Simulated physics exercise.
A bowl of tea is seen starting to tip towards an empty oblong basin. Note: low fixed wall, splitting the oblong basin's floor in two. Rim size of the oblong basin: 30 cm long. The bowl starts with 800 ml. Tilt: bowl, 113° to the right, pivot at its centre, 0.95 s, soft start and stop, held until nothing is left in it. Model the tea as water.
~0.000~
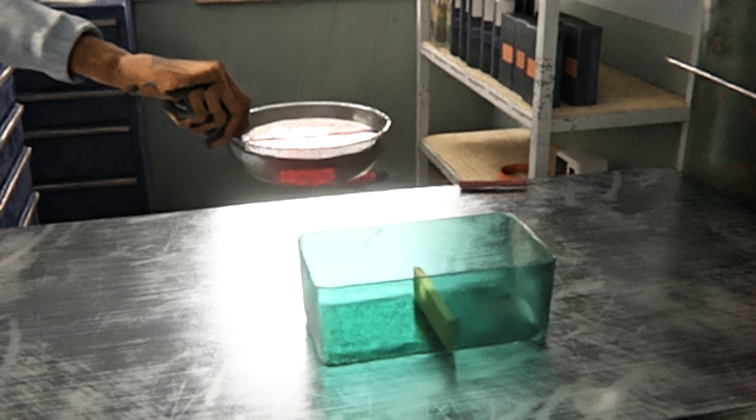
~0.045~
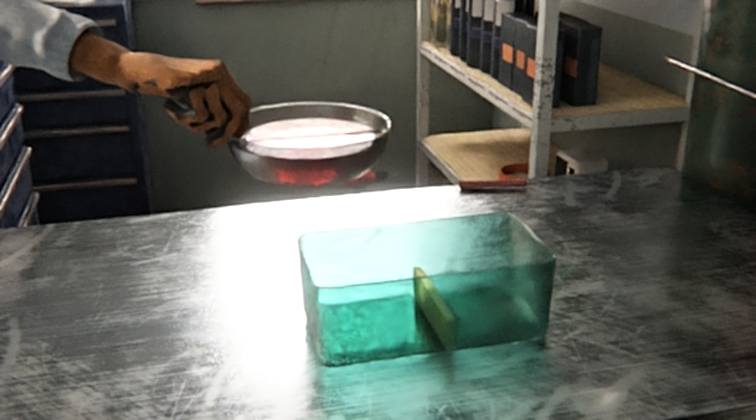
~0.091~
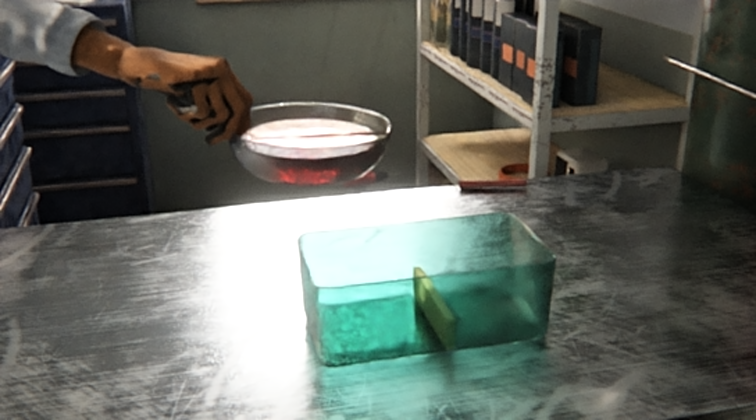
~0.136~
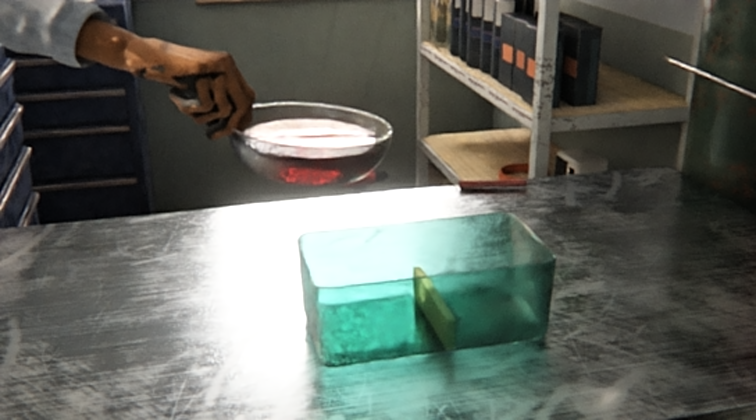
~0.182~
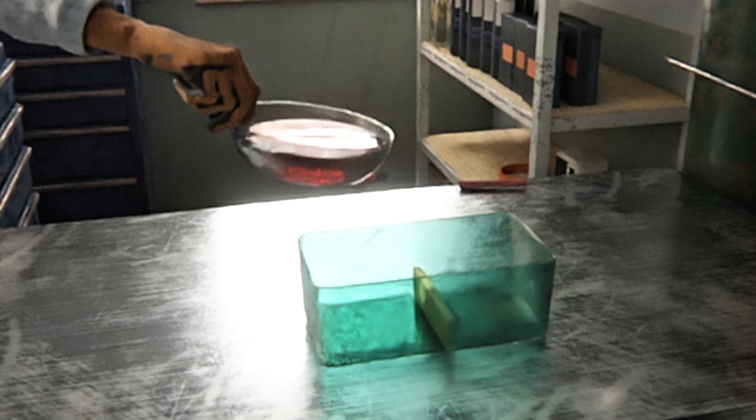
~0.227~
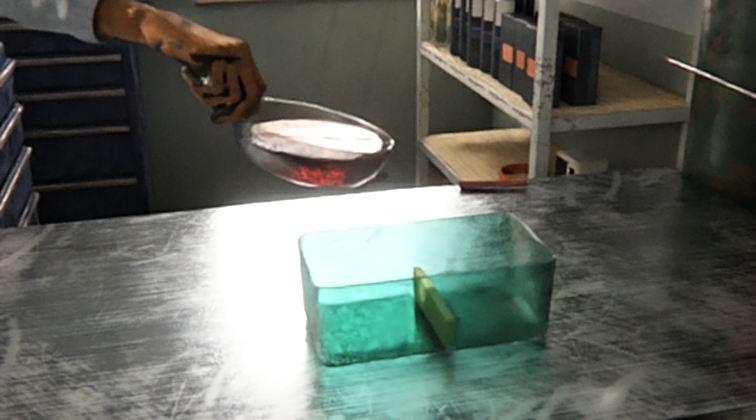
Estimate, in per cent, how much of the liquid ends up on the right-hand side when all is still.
37 %.
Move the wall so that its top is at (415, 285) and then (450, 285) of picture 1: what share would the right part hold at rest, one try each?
Around 60 and 10 percent, in that order.
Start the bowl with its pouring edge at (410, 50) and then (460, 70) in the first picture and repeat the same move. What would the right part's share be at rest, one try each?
Try 1: Approx. 65 %; try 2: Approx. 70 %.
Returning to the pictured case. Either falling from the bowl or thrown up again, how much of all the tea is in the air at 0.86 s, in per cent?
Airborne fraction: Approx. 5 %.
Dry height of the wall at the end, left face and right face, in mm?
Near 24 mm for the left and near 28 mm for the right.
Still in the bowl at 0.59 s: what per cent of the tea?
Some 16 % of it is still there.
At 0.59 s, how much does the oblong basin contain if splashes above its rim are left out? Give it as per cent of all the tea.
Around 40%.
By 0.59 s the tilt is 78° and 15 per cent is still to pour, 16 is left of the wall and 25 right of it.
By 0.86 s the tilt is 111° and 0 per cent is still to pour, 57 is left of the wall and 37 right of it.
By 1.14 s the tilt is 113° and 0 per cent is still to pour, 59 is left of the wall and 37 right of it.
By 1.45 s the tilt is 113° and 0 per cent is still to pour, 60 is left of the wall and 37 right of it.
At rest 60 per cent lies left of the wall, 37 right of it and 3 outside.
